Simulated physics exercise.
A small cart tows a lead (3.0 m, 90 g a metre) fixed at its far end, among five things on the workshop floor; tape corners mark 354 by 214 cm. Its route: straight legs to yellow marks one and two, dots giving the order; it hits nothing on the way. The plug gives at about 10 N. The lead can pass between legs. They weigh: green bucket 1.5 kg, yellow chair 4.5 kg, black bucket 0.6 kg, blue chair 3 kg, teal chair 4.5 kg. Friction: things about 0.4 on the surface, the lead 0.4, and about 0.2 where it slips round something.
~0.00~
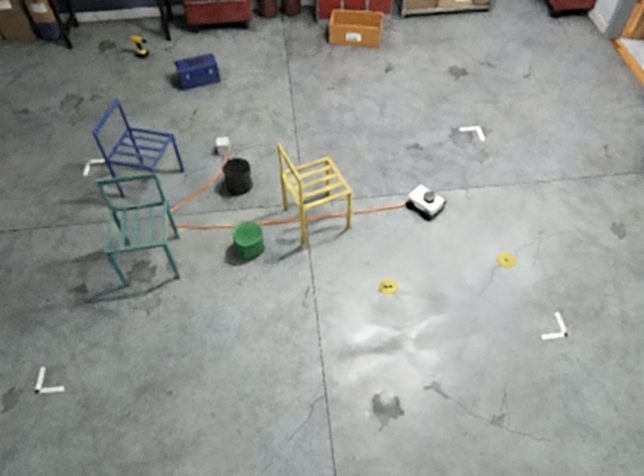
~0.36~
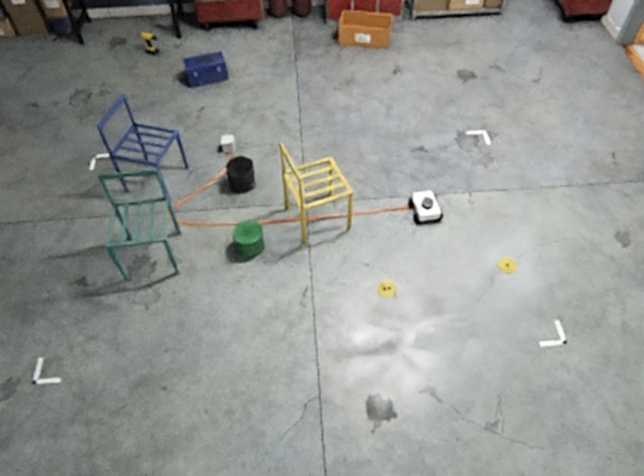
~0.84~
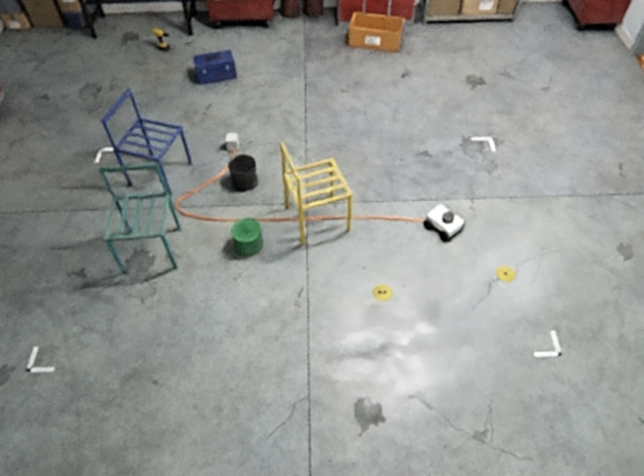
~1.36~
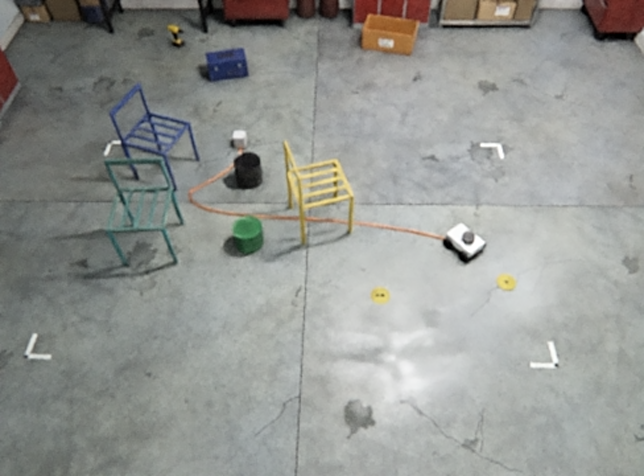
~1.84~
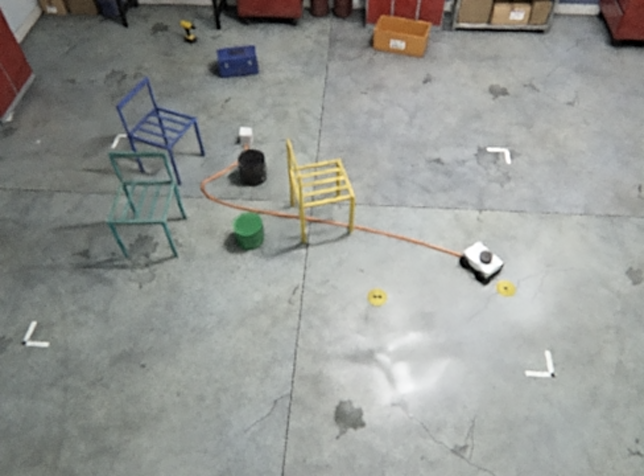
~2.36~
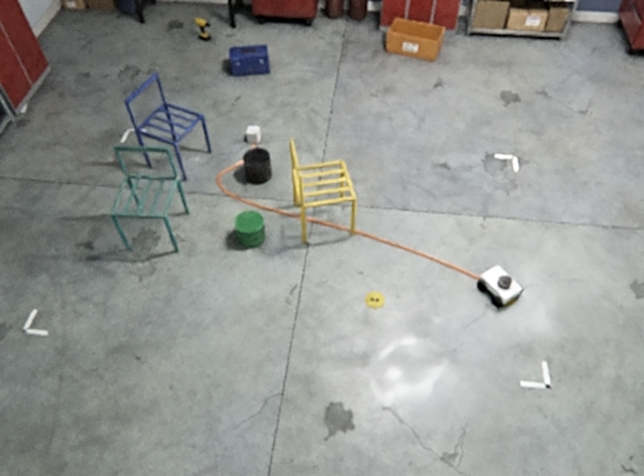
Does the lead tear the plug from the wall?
In the end the plug remains in the socket.
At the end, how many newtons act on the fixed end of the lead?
Roughly 0 N.
After 3.2 s, cart at (483, 296), lead slack at the fixed end; nothing else has moved.
After 4.0 s, cart at (443, 297), lead slack at the fixed end; nothing else has moved.
After 4.8 s, cart at (403, 298), lead slack at the fixed end; nothing else has moved.
After 5.6 s, cart at (376, 299), lead slack at the fixed end; nothing else has moved.
After 6.0 s, cart at (376, 299), lead slack at the fixed end; nothing else has moved.
